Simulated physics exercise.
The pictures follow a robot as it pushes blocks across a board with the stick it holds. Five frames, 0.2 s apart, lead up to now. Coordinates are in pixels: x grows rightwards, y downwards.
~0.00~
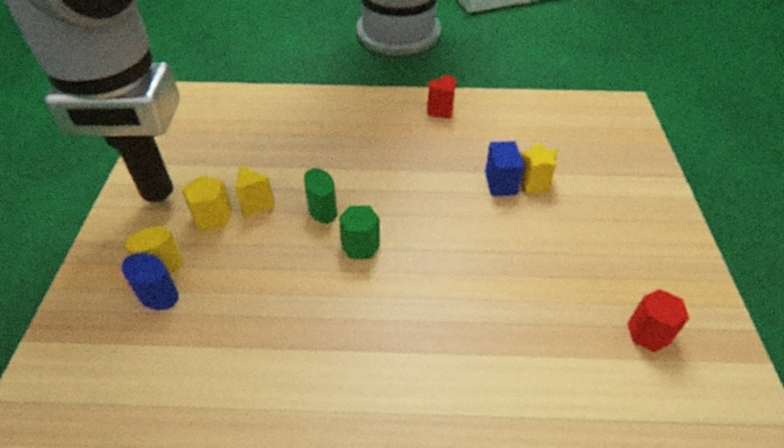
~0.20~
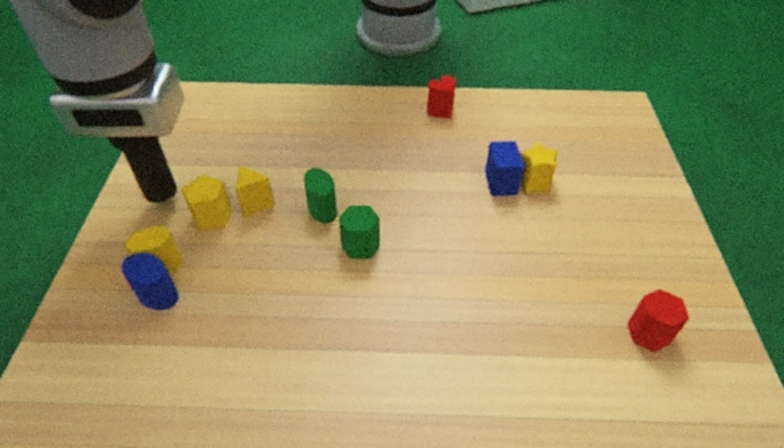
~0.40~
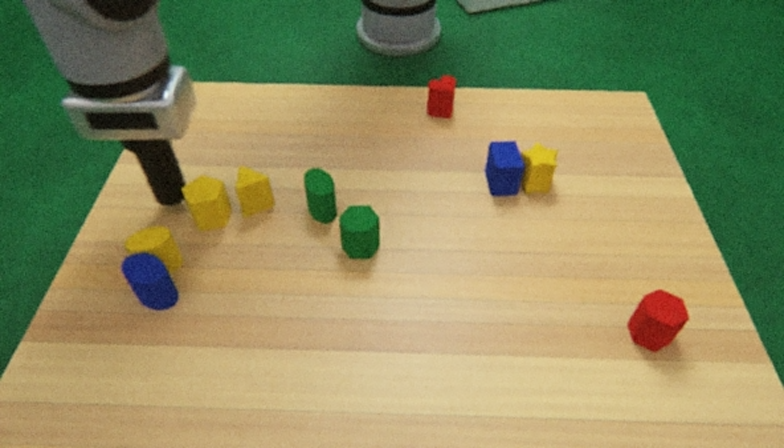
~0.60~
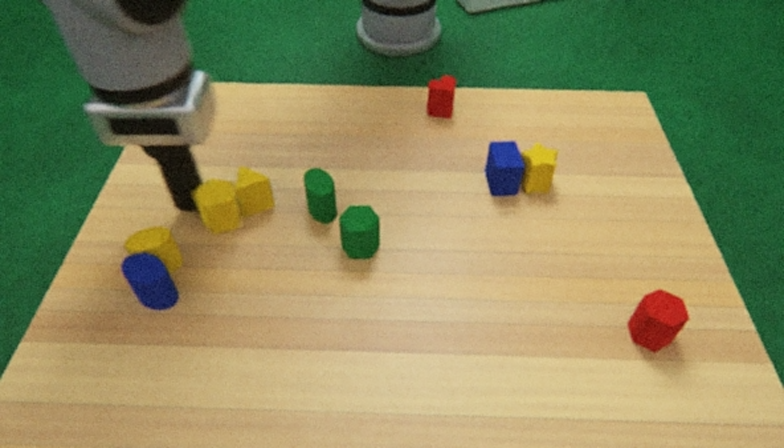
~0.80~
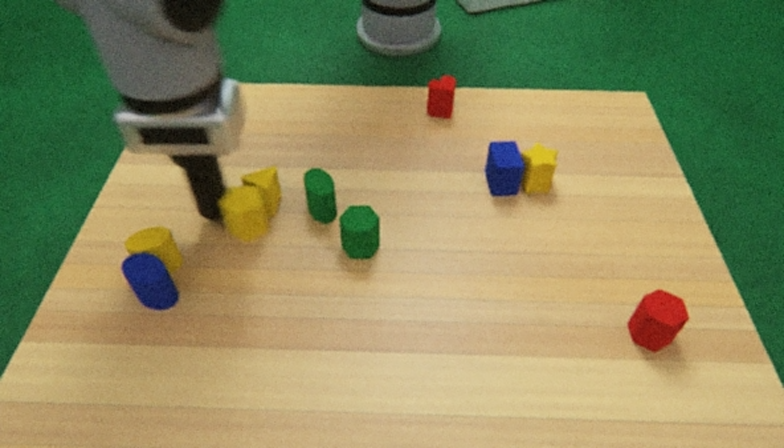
On a wooden table, a robot arm's stick pushes a yellow block right against a yellow triangle.
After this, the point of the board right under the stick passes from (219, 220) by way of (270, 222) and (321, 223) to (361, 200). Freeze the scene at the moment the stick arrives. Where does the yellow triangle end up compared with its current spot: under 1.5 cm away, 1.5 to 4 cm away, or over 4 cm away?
Shift of under 1.5 cm.
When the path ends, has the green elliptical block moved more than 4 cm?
Final answer: Yes.
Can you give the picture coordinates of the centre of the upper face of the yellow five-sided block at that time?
Located at (336, 217).
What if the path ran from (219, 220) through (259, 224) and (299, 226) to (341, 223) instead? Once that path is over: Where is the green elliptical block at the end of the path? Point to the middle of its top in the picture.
In the picture, it is at (339, 173).
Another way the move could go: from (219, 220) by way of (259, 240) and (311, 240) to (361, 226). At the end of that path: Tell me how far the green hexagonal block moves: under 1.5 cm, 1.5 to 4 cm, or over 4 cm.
Distance: Above 4 cm.
On the path given first. One third of the way, stick at (269, 212); yellow five-sided block at (295, 206), turned 20° clockwise; yellow triangle at (271, 174), turned 25° anticlockwise.
Two thirds of the way, stick at (320, 213); yellow five-sided block at (333, 217), turned 40° clockwise; yellow triangle at (271, 174), turned 30° anticlockwise; green elliptical block at (335, 175), turned 45° anticlockwise; green hexagonal block at (371, 222).
At the end, stick at (360, 190); yellow five-sided block at (336, 217), turned 45° clockwise; yellow triangle at (271, 174), turned 30° anticlockwise; green elliptical block at (364, 150), turned 90° anticlockwise; green hexagonal block at (374, 224), turned 10° anticlockwise.
